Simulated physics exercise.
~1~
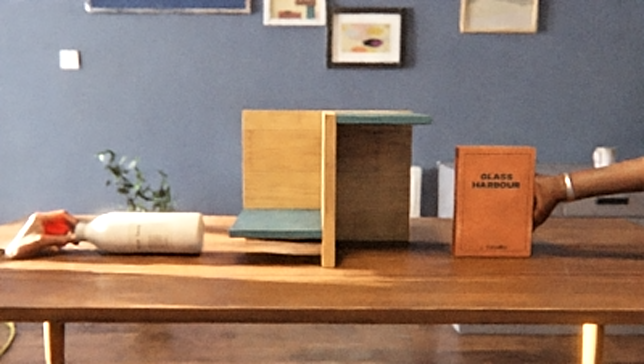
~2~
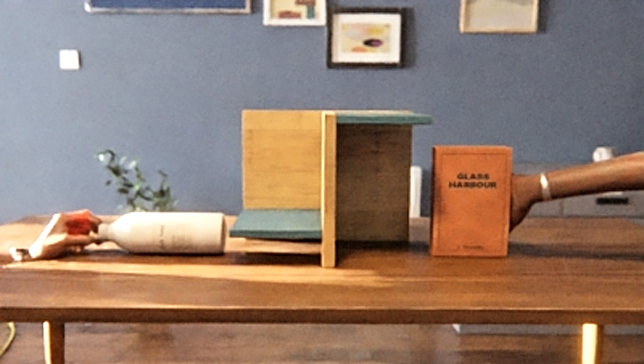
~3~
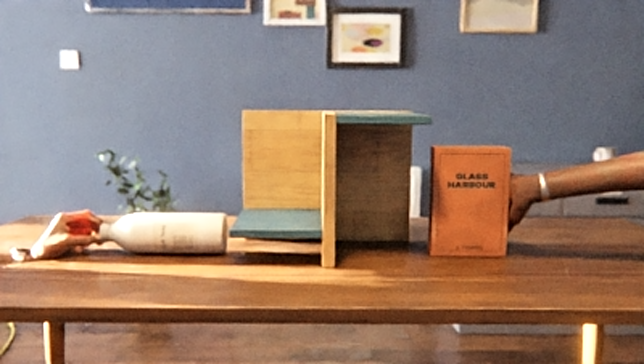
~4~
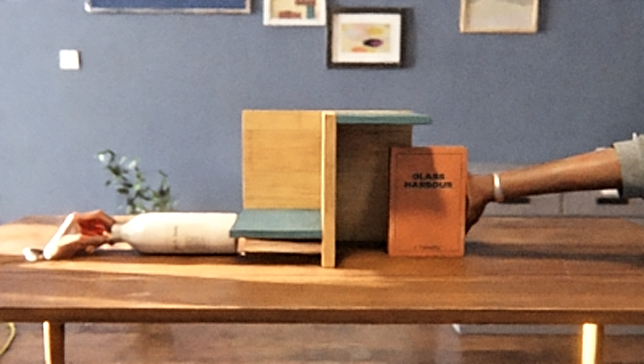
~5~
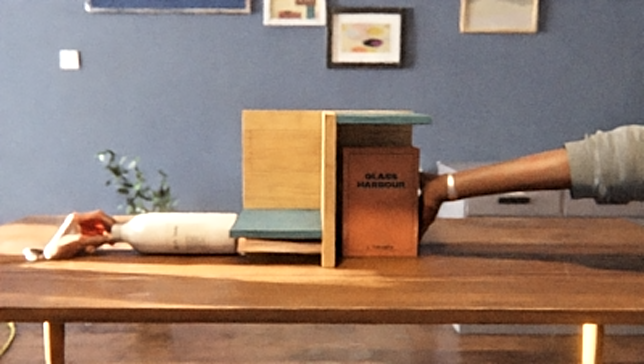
An orange book was pushed upright from the right by one hand while another slid a white bottle on its side from the left toward a wooden stand; the book went in under the higher green shelf, but the bottle stopped at the lower one.
